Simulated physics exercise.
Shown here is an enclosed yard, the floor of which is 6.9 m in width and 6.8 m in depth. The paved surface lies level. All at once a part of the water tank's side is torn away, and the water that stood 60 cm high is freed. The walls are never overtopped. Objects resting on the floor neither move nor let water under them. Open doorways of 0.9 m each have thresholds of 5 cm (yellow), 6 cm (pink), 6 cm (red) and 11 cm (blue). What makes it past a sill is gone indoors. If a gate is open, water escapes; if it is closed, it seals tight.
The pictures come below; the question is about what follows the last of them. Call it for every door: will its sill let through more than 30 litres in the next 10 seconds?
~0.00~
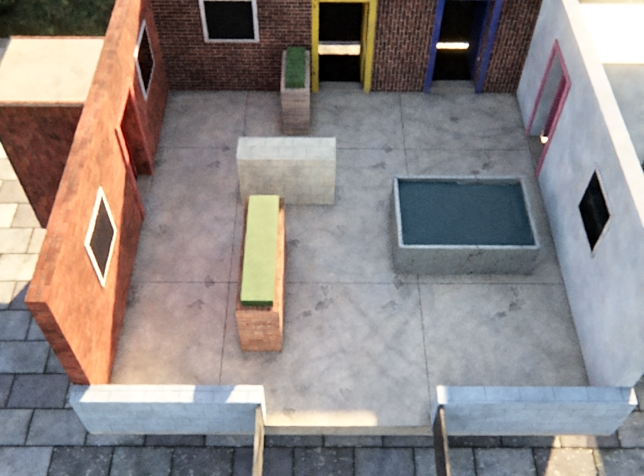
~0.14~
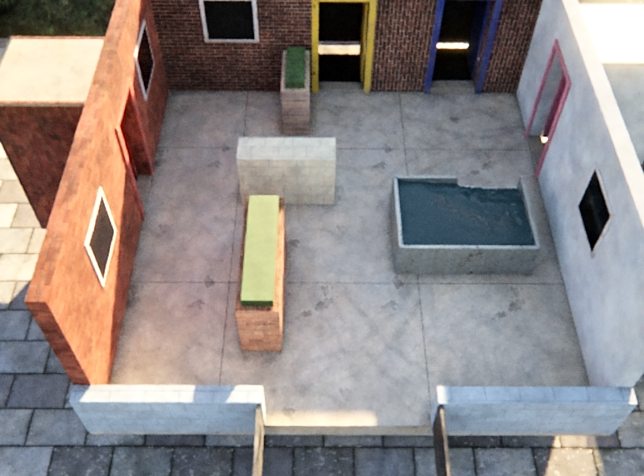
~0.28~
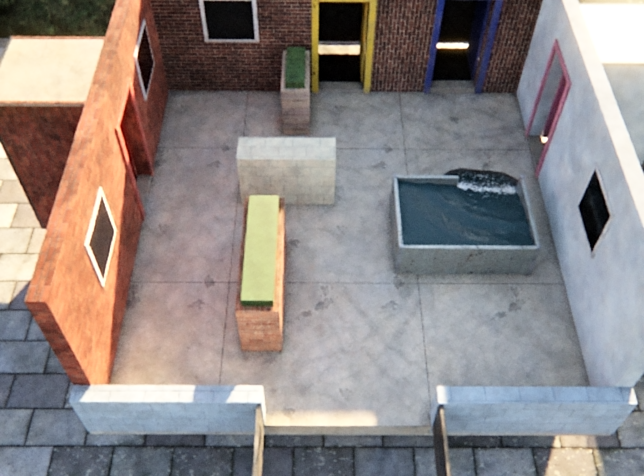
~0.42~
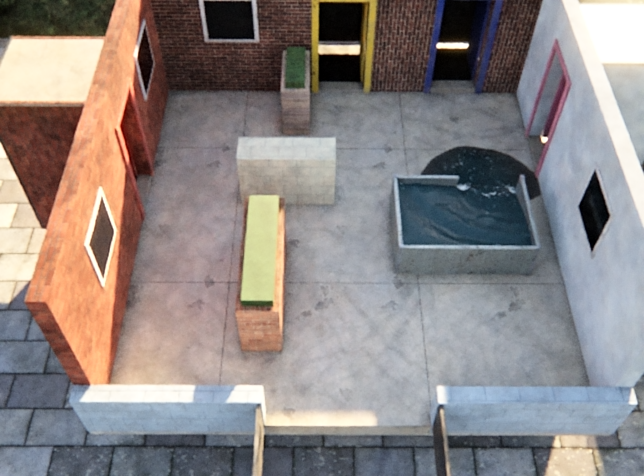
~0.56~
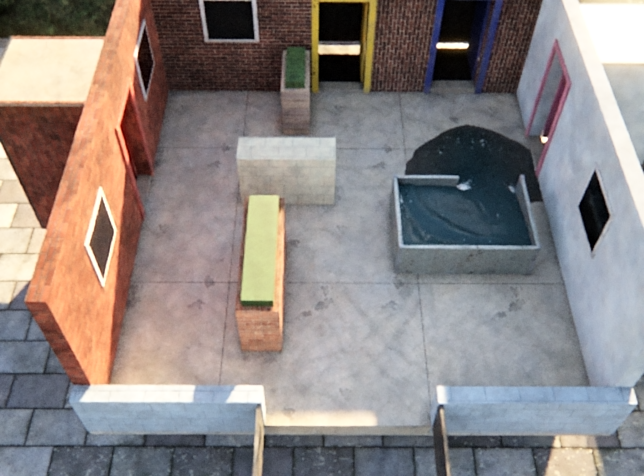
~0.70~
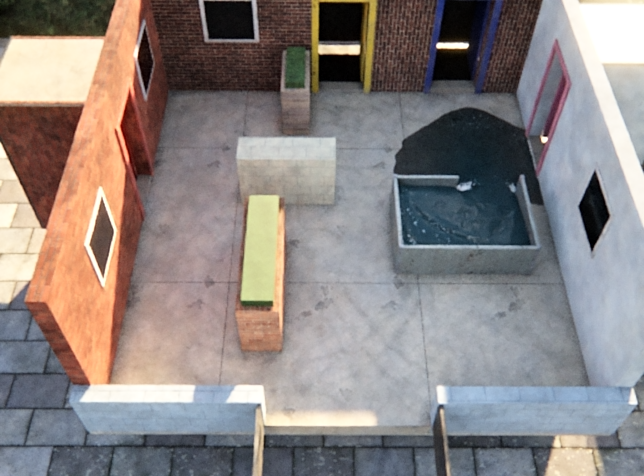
Yellow door - it will, pink door - it will, red door - it will not, blue door - it will.
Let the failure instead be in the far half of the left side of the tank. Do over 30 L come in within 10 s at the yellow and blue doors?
Against that limit the yellow door gives a greater amount and the blue door gives a lower amount.
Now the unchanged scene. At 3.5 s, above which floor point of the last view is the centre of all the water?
(442, 165).
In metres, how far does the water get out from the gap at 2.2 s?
That's near 4.2 m in a straight line.
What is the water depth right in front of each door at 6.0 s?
Yellow 11 cm, pink 10 cm, red 3 cm, blue 11 cm.
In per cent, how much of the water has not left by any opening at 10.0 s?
76 %.
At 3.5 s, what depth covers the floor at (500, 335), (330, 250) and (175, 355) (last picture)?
About 0, 0 and 0 cm.
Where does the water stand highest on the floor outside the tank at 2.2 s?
Roughly at pixel (516, 101).
After 1.4 s water covers 15 % of the floor and is deepest (44 cm) near (515, 95); yellow door not reached, pink door 18 cm at the sill, 15 L in, red door not reached, blue door 19 cm at the sill, 17 L in.
After 2.2 s water covers 20 % of the floor and is deepest (37 cm) near (516, 101); yellow door 7 cm at the sill, 0 L in, pink door 14 cm at the sill, 63 L in, red door not reached, blue door 25 cm at the sill, 74 L in.
After 3.5 s water covers 25 % of the floor and is deepest (24 cm) near (315, 100); yellow door 8 cm at the sill, 4 L in, pink door 11 cm at the sill, 100 L in, red door not reached, blue door 20 cm at the sill, 126 L in.
After 6.0 s water covers 40 % of the floor and is deepest (14 cm) near (324, 174); yellow door 11 cm at the sill, 49 L in, pink door 10 cm at the sill, 130 L in, red door 3 cm at the sill, 0 L in, blue door 11 cm at the sill, 152 L in.
After 10.0 s water covers 65 % of the floor and is deepest (8 cm) near (314, 181); yellow door 8 cm at the sill, 105 L in, pink door 6 cm at the sill, 150 L in, red door 4 cm at the sill, 0 L in, blue door 6 cm at the sill, 153 L in.
